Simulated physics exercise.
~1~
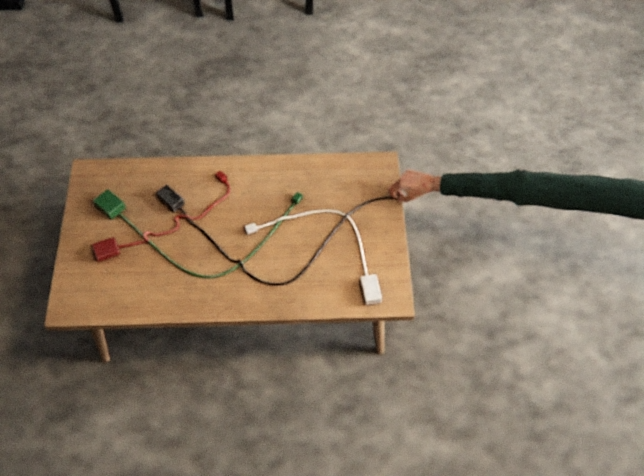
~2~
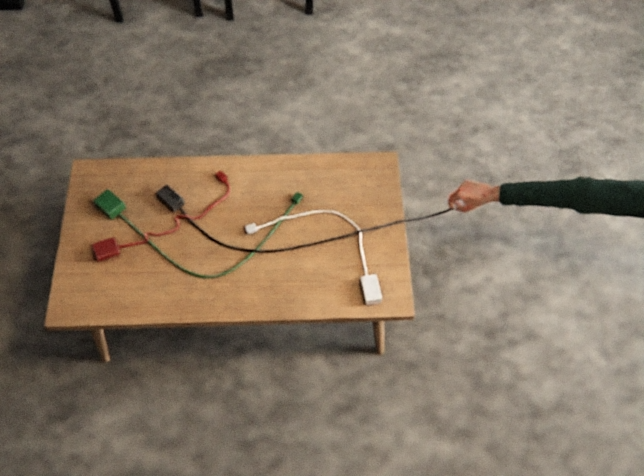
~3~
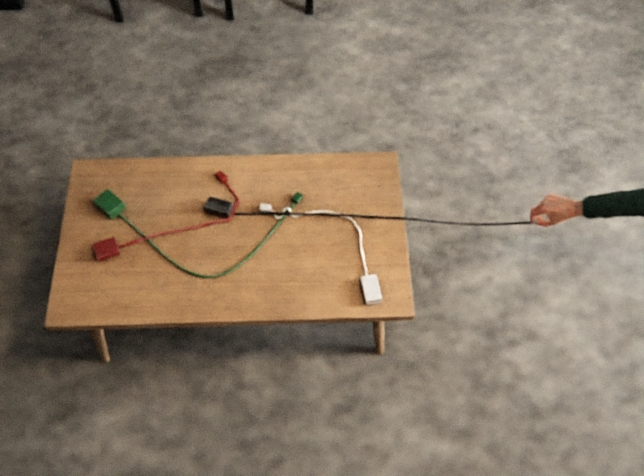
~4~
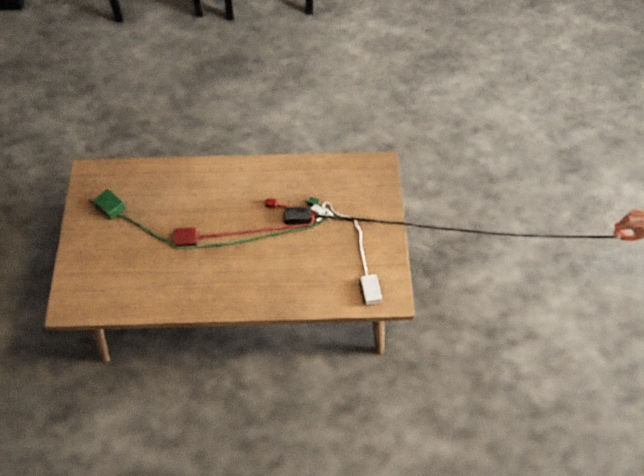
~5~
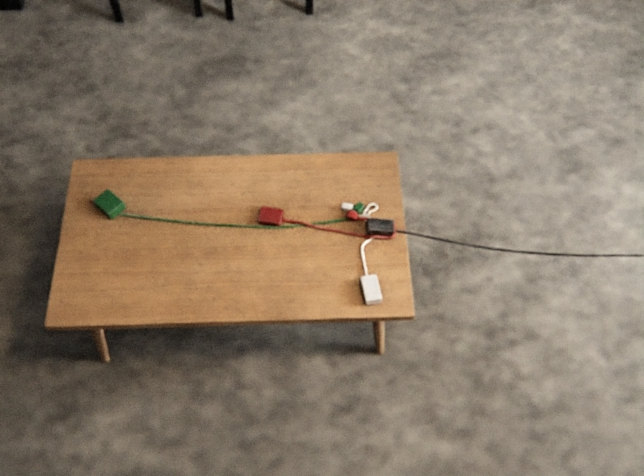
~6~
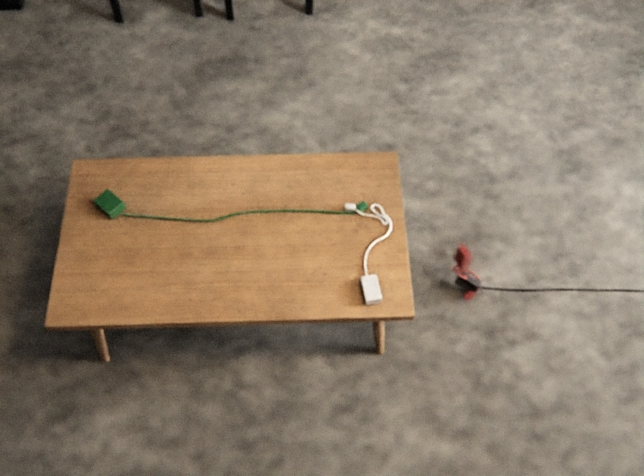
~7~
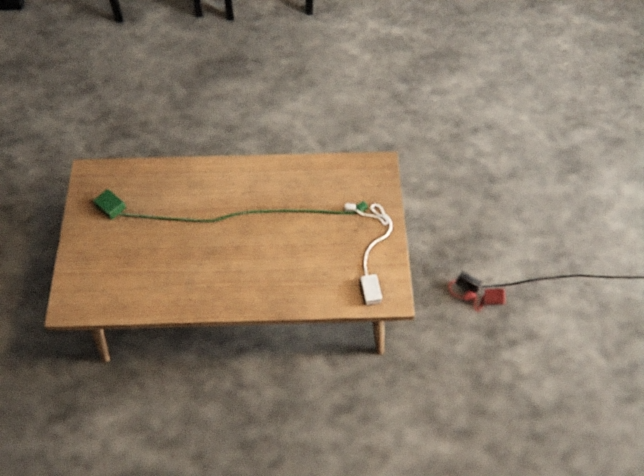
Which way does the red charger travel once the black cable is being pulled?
The red charger moves to the right, sliding across the tabletop and then going off the edge on that side.
